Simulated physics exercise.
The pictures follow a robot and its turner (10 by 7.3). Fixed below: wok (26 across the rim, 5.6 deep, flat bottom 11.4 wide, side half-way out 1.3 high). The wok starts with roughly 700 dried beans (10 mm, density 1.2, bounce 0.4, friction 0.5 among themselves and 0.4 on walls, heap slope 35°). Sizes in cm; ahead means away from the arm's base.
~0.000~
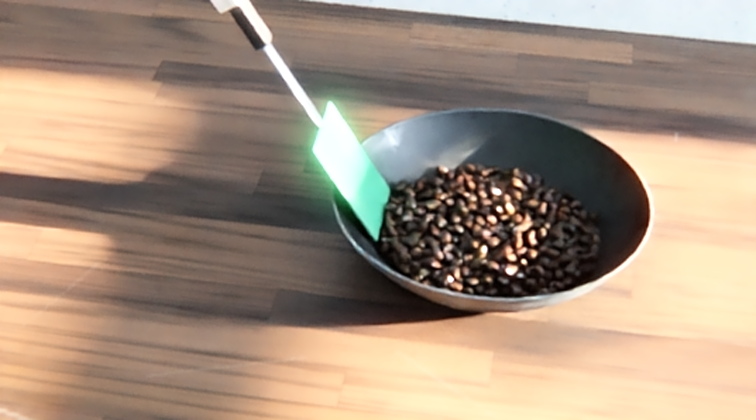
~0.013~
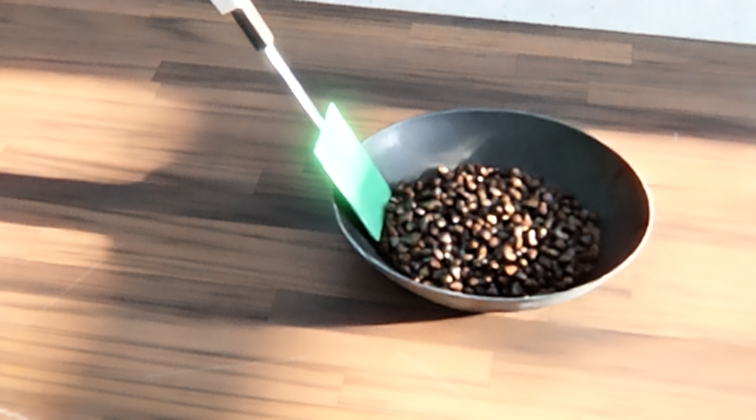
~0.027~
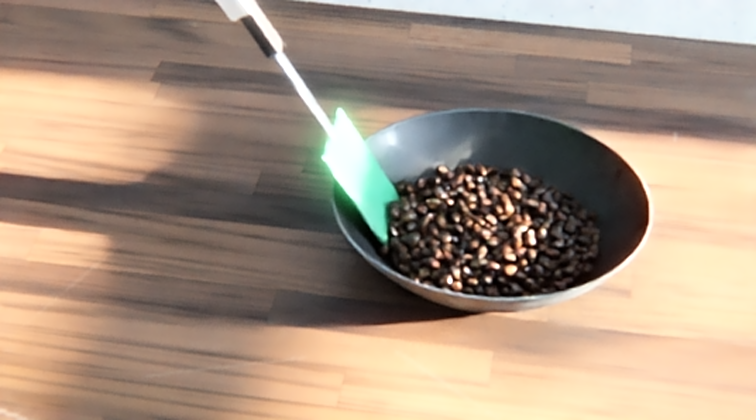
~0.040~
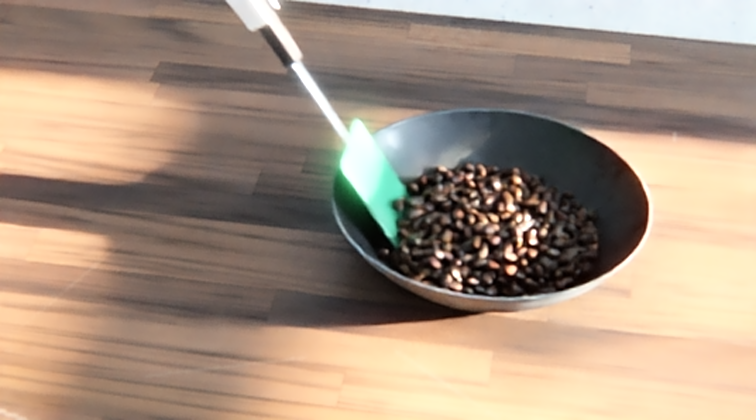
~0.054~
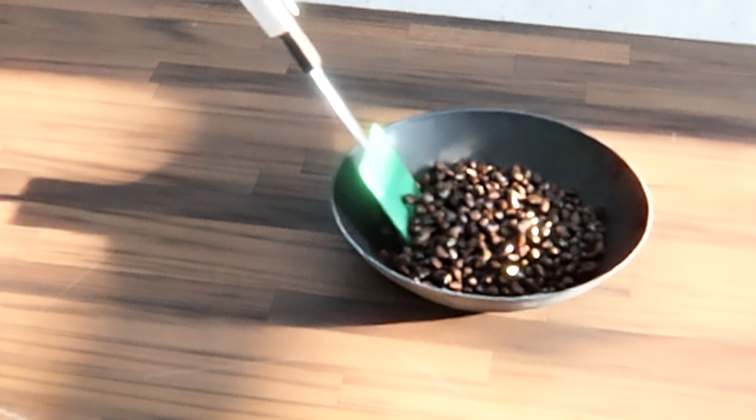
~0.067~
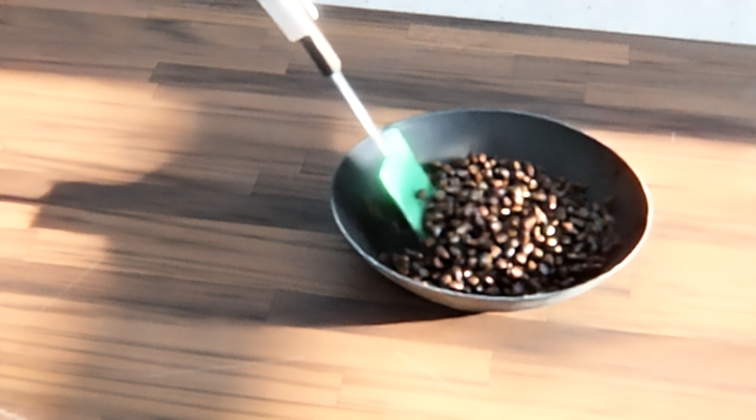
A dark wok of glossy brown beans sits on a sunlit, wood-striped surface, seen from above at an angle by a still camera, with a pale strip along the top edge. A bright green turner blade on a thin metal shaft with a whitish handle leans inside the wok's left side. It barely moves at first, then pushes slowly rightward, nudging the beans into a slightly tighter heap.
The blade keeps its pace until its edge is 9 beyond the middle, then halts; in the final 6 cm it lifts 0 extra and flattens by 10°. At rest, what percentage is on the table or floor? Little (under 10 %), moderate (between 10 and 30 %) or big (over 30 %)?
Answer: Big; over 30 % of the dried beans finish on the table or floor.
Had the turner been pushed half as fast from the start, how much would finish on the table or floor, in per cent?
In that case some 20 per cent.
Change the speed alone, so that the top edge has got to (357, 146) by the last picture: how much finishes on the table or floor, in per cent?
Some 25 per cent.
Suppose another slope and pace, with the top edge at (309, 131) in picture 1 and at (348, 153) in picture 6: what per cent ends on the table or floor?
About 25 per cent.
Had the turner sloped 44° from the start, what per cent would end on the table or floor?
It would be near 35 per cent.
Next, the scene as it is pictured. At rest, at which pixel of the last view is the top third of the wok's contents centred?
Near (578, 219).
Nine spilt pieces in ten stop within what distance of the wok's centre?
About 35 cm.
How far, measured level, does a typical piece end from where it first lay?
Some 8 cm.
After 0.10 s, sloping 58°, highest piece 7 above the table; 702 in the wok.
After 0.13 s, sloping 55°, highest piece 9 above the table; 697 in the wok, 5 on the blade or in flight.
After 0.35 s, sloping 48°, highest piece 14 above the table; 441 in the wok, 107 on the table or floor, 154 on the blade or in flight.
After 1.40 s, sloping 48°, highest piece 5 above the table; 441 in the wok, 261 on the table or floor.
At rest, 441 in the wok, 261 on the table or floor. That is 37 % on the table or floor.
